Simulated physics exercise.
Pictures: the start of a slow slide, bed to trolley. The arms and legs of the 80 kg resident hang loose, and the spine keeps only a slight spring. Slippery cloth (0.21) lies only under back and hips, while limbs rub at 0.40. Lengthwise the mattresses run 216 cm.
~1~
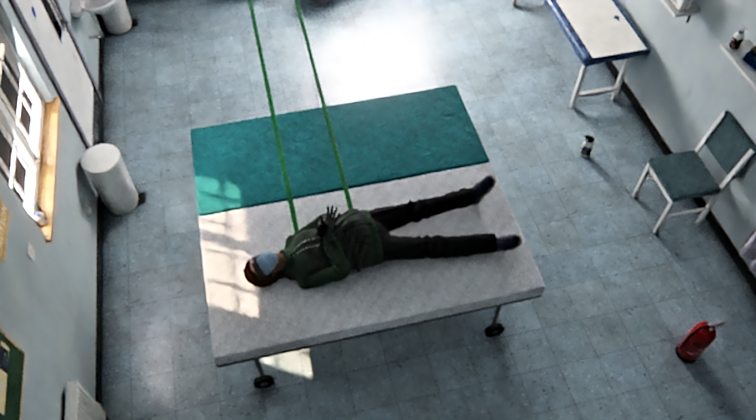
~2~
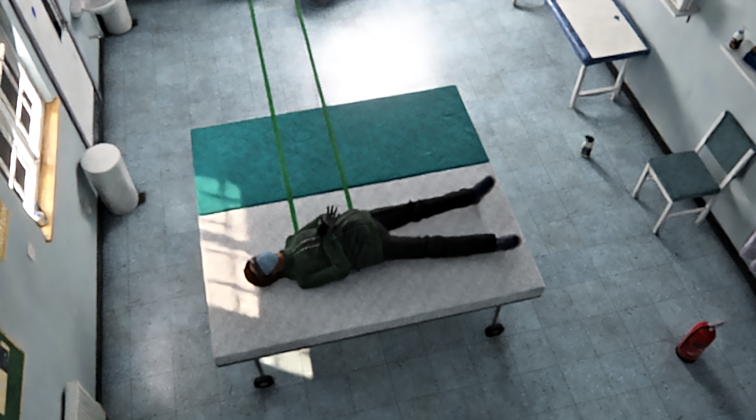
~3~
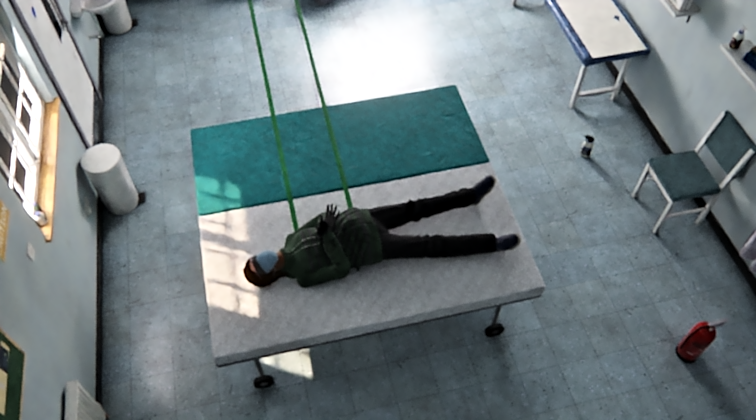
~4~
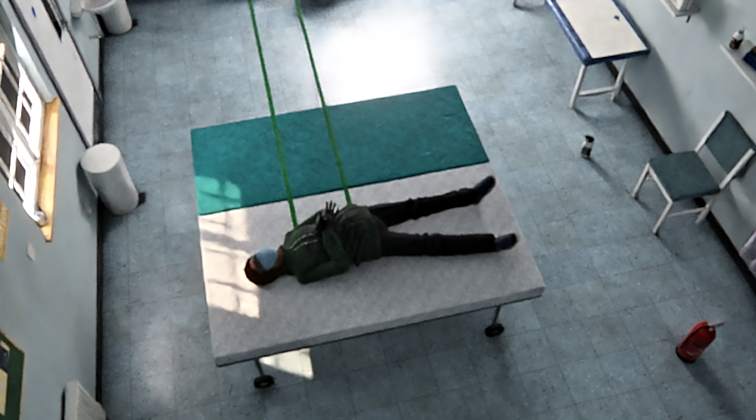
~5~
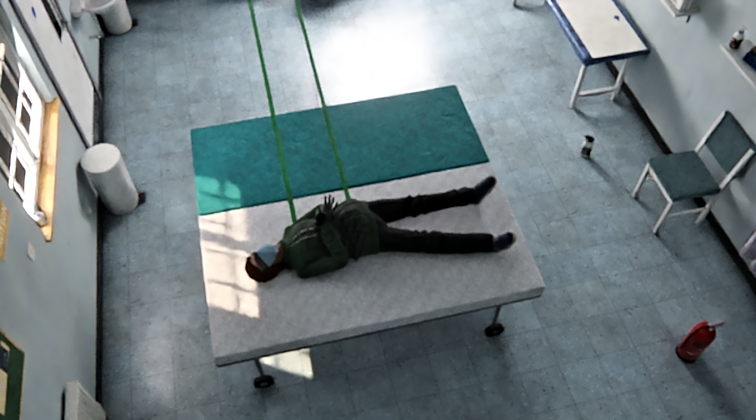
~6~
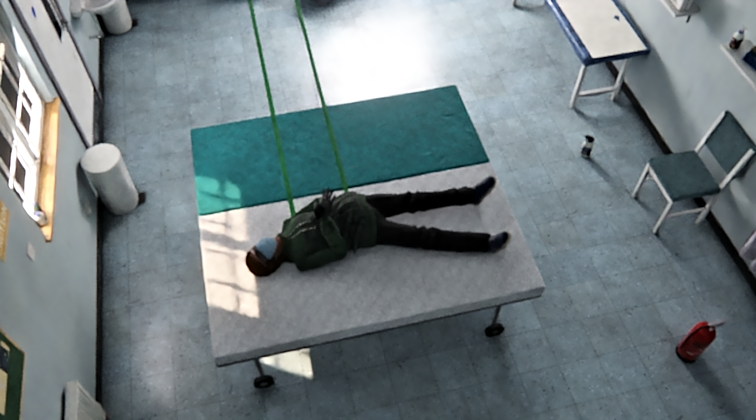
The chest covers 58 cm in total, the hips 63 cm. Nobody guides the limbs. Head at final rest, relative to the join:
Short.
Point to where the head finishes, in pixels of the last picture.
It ends up around (255, 208), more or less.
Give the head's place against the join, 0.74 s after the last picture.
Short of it by around 18 cm.
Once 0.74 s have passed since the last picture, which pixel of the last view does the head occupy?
At that time it is near pixel (255, 218) in the last view.
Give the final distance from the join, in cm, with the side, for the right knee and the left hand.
The right knee ends 28 cm short, while the left hand ends 4 cm past.
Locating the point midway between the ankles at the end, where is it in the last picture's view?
Roughly (454, 202).
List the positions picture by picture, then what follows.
In the first picture, head (260, 271), left hand (321, 228); hip strap drawn 0 cm.
In the second picture, head (260, 271), left hand (321, 228); hip strap drawn 0 cm.
In the third picture, head (260, 270), left hand (321, 226); hip strap drawn 2 cm.
In the fourth picture, head (260, 269), left hand (320, 223); hip strap drawn 5 cm.
In the fifth picture, head (261, 266), left hand (319, 217); hip strap drawn 9 cm.
In the sixth picture, head (261, 260), left hand (318, 210); hip strap drawn 16 cm.
Then, 0.24 s after the last picture the head is 41 cm short of the join, near (260, 247) in the last picture's view; the left hand 30 cm short of the join.
Then, 0.74 s after the last picture the head is 17 cm short of the join, near (255, 218) in the last picture's view.
Then, 1.24 s after the last picture the head is 9 cm short of the join, near (255, 208) in the last picture's view.
When all is still, head stops short of the join; left hand crosses the join; right hand crosses the join; left ankle stops short of the join; right ankle stops short of the join; right knee stops short of the join.
